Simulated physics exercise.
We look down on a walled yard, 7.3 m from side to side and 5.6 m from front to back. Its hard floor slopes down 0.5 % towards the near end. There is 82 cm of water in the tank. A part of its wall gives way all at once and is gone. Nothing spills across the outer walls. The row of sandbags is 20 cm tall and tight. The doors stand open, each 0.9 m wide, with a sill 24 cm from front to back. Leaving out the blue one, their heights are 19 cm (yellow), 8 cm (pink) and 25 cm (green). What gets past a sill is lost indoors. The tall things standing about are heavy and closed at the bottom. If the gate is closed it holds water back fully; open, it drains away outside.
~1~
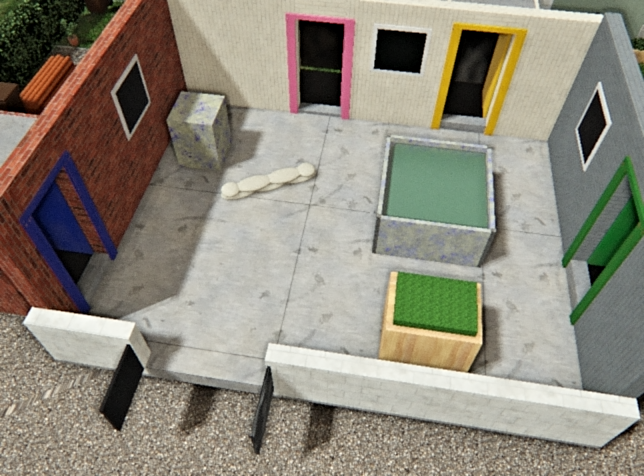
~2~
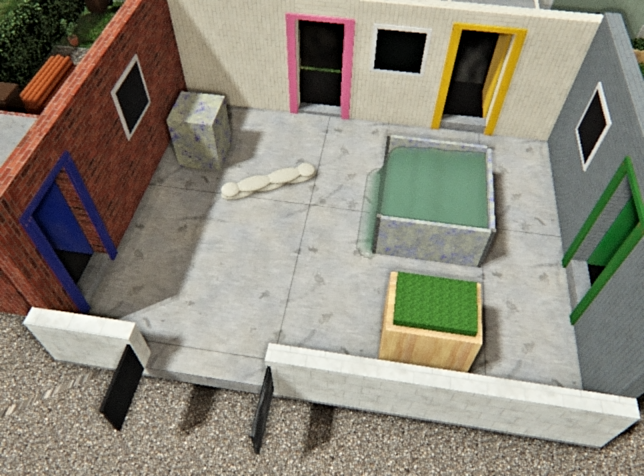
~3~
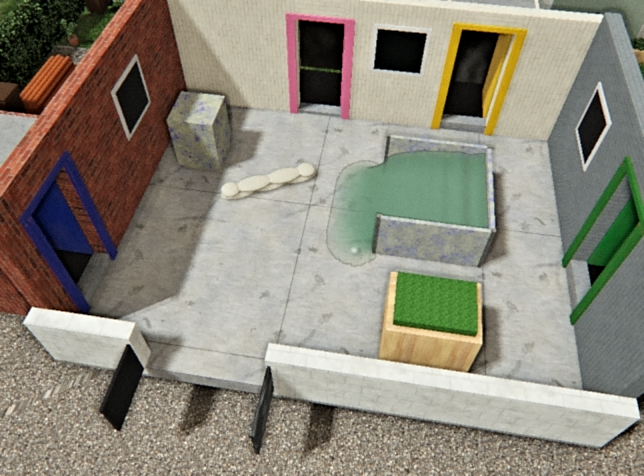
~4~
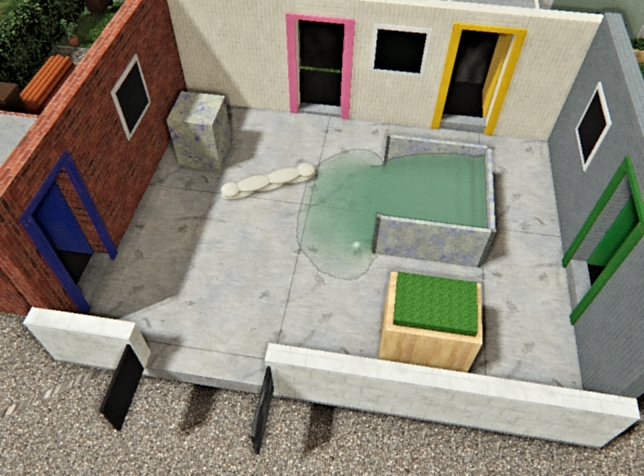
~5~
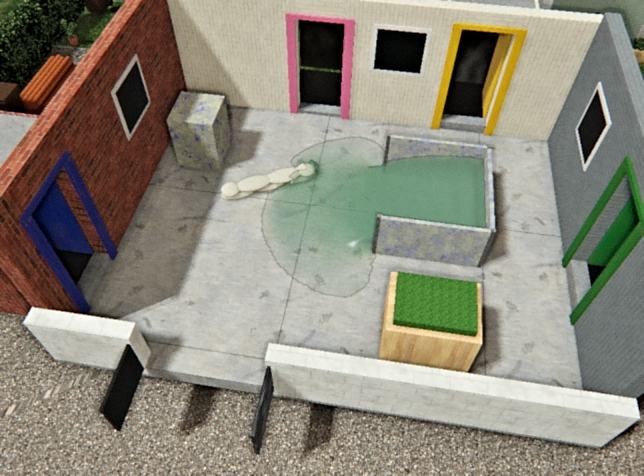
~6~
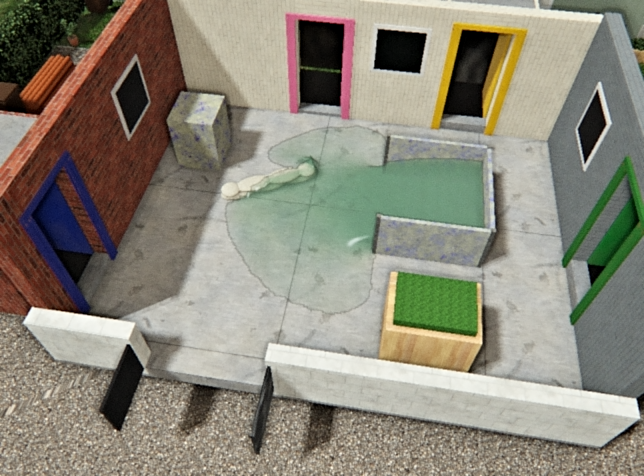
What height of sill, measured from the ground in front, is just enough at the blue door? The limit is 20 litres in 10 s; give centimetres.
At least 25 cm or so.
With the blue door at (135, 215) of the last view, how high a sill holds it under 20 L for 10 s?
About 26 cm.
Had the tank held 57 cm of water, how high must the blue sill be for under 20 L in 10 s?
Some 18 cm.
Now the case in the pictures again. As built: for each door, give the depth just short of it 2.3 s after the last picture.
In cm: Yellow 0, blue 28, pink 11, green 0.
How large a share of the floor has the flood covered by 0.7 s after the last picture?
Some 45 per cent of it.
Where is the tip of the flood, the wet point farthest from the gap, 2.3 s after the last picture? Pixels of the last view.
Near (74, 339).
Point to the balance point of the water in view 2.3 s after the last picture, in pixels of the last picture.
Around (246, 215).
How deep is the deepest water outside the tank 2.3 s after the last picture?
Up to some 40 cm.
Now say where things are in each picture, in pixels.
Still water, 82 cm deep, in the tank at (436, 183); the blue door at (78, 245) is dry, in the first picture.
The front is at (361, 246), 0.2 m from the gap at (382, 200); 0.3 m2 of floor is wet, 82 cm left at the back, in the second picture.
Water pours out at (382, 201) and has run 0.8 m, to (331, 230); about 12 cm deep outside, 78 cm at the back, in the third picture.
The gap is at (382, 202), the front 1.3 m out at (302, 218); the back of the tank holds 70 cm, in the fourth picture.
The gap is at (382, 203), the front 1.9 m out at (266, 222); the back of the tank holds 69 cm, in the fifth picture.
Water pours out at (382, 203) and has run 2.6 m, to (231, 212); about 7 cm deep outside, 62 cm at the back; 2.2 m in a straight line remain to the blue door at (78, 245), in the sixth picture.
Then, 0.7 s after the last picture water covers 45 % of the floor, deepest (39 cm) near (125, 234); it has not reached the blue door.
Then, 2.3 s after the last picture water covers 55 % of the floor, deepest (40 cm) near (79, 328); 28 cm at the blue door, 38 litres in over its 18 cm sill.
Then, 9.3 s after the last picture water covers 95 % of the floor, deepest (8 cm) near (291, 373); 4 cm at the blue door, 76 litres in over its 18 cm sill.
At the blue door as built, the water peaked near 29 cm, 1.5 s after the last picture.
Run again over the same 10 s with other heights there, 32 litres in over 23 cm, 3 litres over 31.5 cm. The limit of 20 litres is kept from about 25 cm up.
